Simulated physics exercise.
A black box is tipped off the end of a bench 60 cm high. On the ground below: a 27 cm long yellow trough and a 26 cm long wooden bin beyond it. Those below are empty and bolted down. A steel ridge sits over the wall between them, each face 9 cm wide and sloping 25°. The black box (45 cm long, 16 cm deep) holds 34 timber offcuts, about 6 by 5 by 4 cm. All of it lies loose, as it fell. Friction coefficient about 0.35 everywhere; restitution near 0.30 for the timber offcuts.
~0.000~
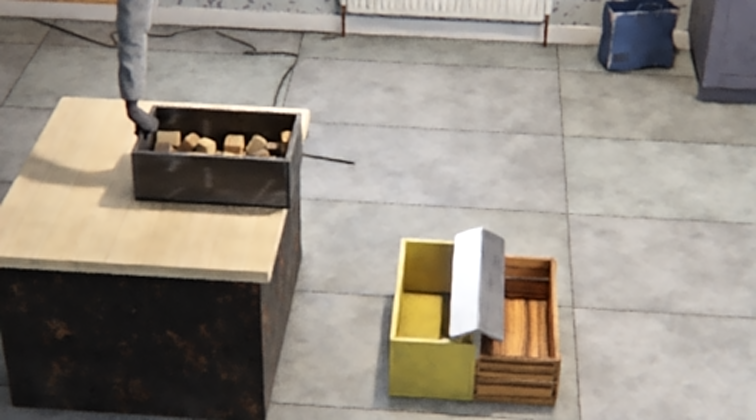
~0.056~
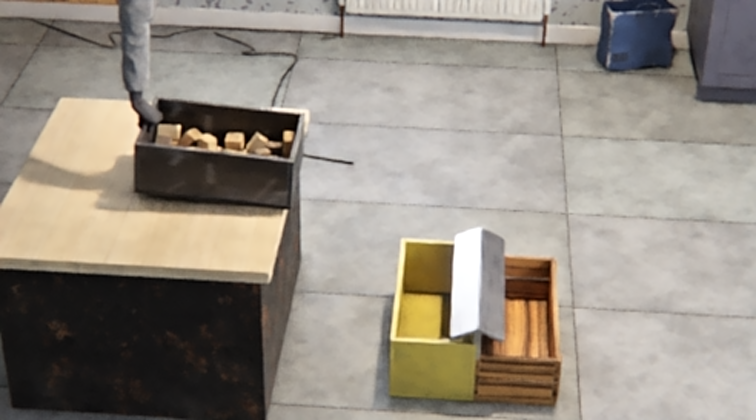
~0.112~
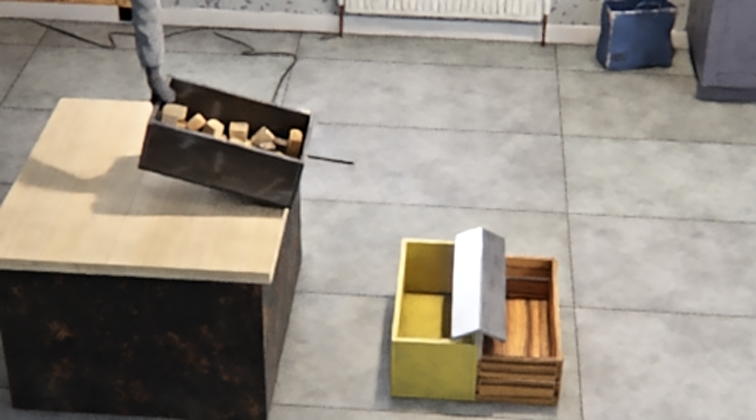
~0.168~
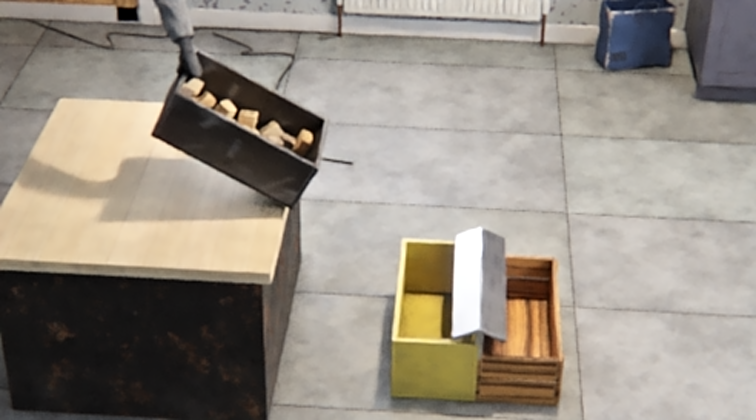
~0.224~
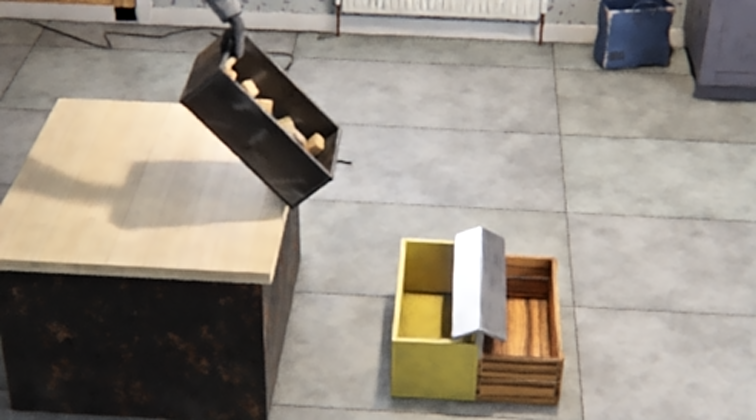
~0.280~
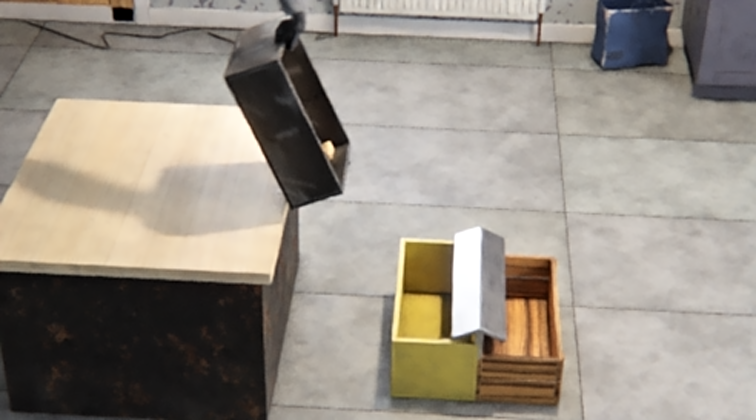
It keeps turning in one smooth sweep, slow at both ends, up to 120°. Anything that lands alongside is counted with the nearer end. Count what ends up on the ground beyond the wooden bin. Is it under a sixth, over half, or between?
In the end between a sixth and a half of them are on the ground beyond the wooden bin.
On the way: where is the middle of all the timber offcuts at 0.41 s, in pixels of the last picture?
Around (341, 128).
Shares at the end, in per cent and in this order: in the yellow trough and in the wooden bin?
About 50 and 10 per cent.
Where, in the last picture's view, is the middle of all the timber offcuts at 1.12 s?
At about (462, 333).
After 0.41 s, tilt 106°; 34 still in the black box.
After 0.58 s, tilt 120°; 6 still in the black box and 28 in the air.
After 0.82 s, tilt 120°; 12 in the yellow trough, 4 in the wooden bin, 7 on the ground beyond the wooden bin and 11 in the air.
Final count (at 1.12 s), 17 in the yellow trough, 4 in the wooden bin, 3 on the ground short of the yellow trough and 10 on the ground beyond the wooden bin. Asked share, 10 of 34, 29 per cent.
